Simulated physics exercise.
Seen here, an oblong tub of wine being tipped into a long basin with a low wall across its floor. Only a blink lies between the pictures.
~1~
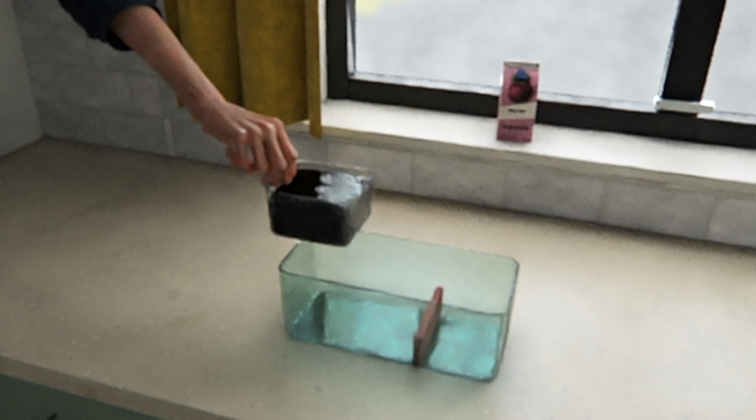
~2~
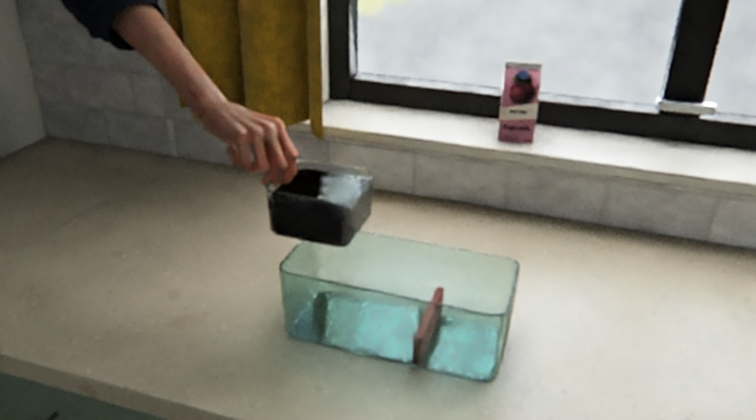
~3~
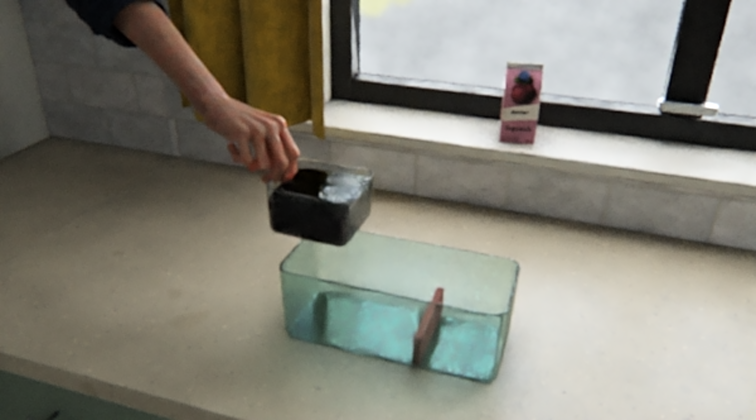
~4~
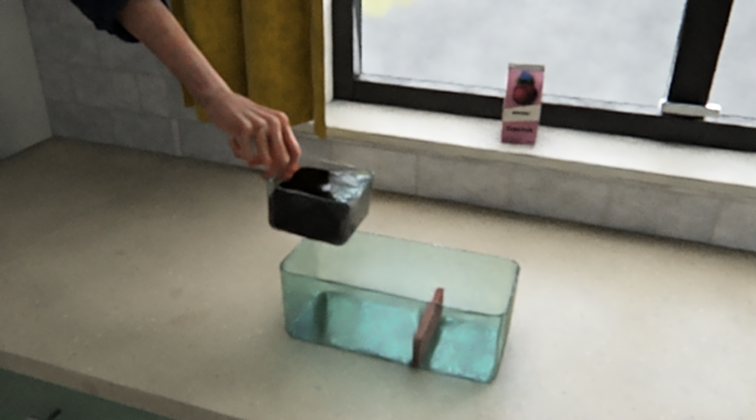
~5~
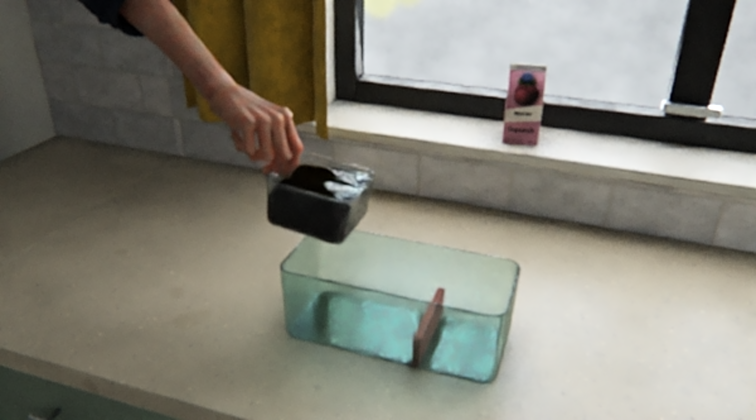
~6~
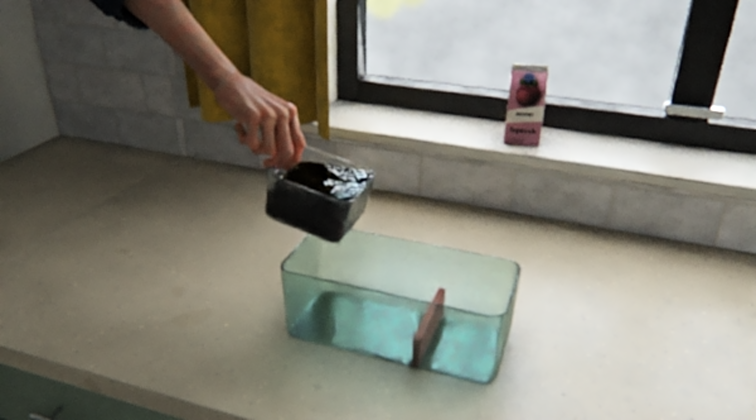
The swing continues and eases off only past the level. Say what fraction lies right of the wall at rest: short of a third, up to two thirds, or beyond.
The share right of the wall is from a third to two thirds.
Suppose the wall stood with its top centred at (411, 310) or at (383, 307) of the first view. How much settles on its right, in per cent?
First some 75, then 85 per cent.
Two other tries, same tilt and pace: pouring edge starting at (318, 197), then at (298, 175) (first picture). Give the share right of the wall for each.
The first gives 5 %, the second 5 %.
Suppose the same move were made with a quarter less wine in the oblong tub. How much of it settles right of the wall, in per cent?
Near 35 %.
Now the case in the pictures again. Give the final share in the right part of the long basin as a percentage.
Near 50 %.
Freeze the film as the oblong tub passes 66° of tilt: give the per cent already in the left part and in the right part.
Left about 10, right about 0.
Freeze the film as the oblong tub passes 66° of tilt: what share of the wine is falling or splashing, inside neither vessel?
Close to 30 per cent.
A moment on, the oblong tub is tipped part way and 61 per cent is still to pour, 8 is left of the wall and 0 right of it.
Next, the oblong tub is tipped on its side and 12 per cent is still to pour, 22 is left of the wall and 47 right of it.
Then the oblong tub is tipped on its side and 2 per cent is still to pour, 41 is left of the wall and 52 right of it.
Later the oblong tub is tipped on its side and 0 per cent is still to pour, 45 is left of the wall and 52 right of it.
In the end 46 per cent lies left of the wall, 52 right of it and 2 outside.
